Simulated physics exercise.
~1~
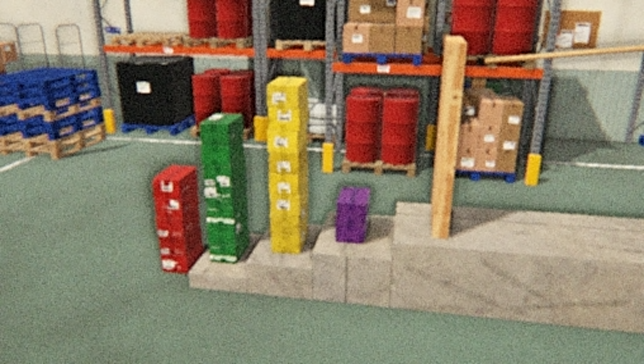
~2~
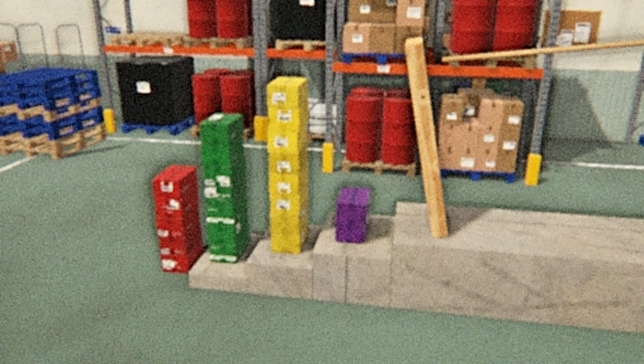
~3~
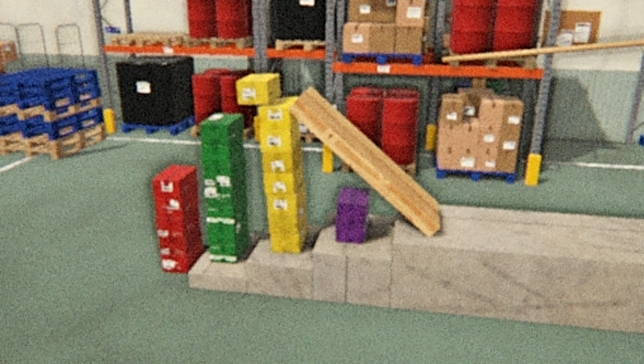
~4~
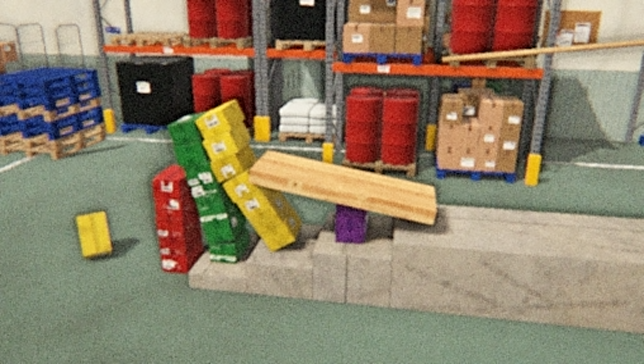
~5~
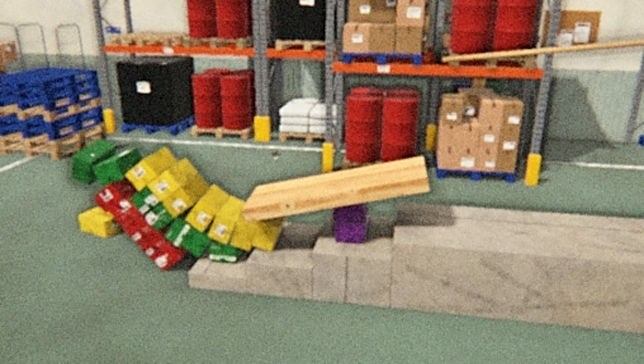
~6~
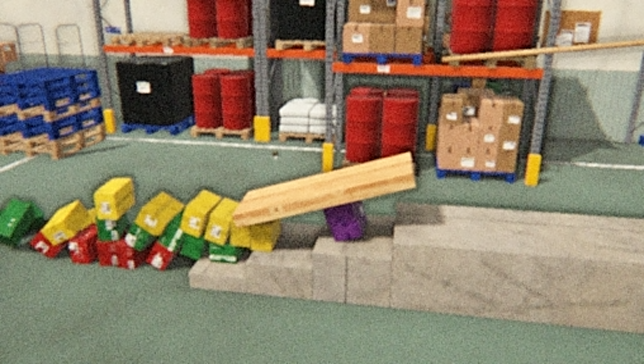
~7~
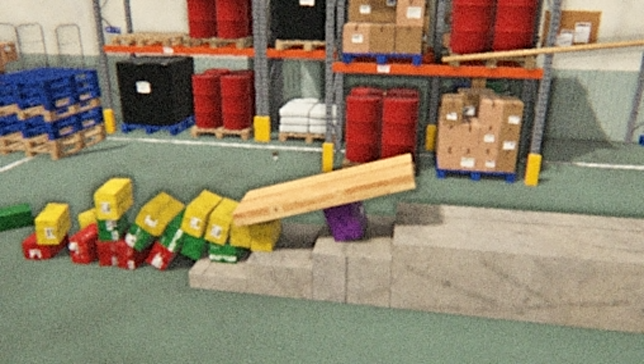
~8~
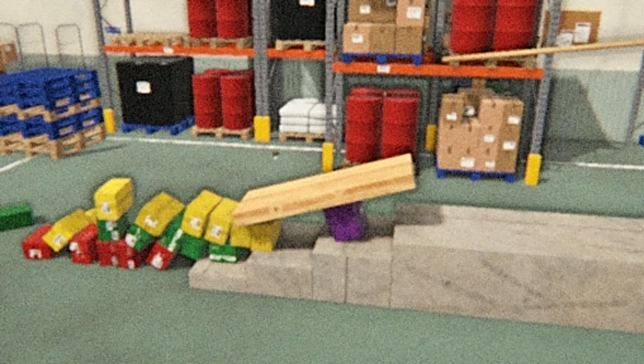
A wooden board tips left and knocks the yellow, green and red piles into a heap.
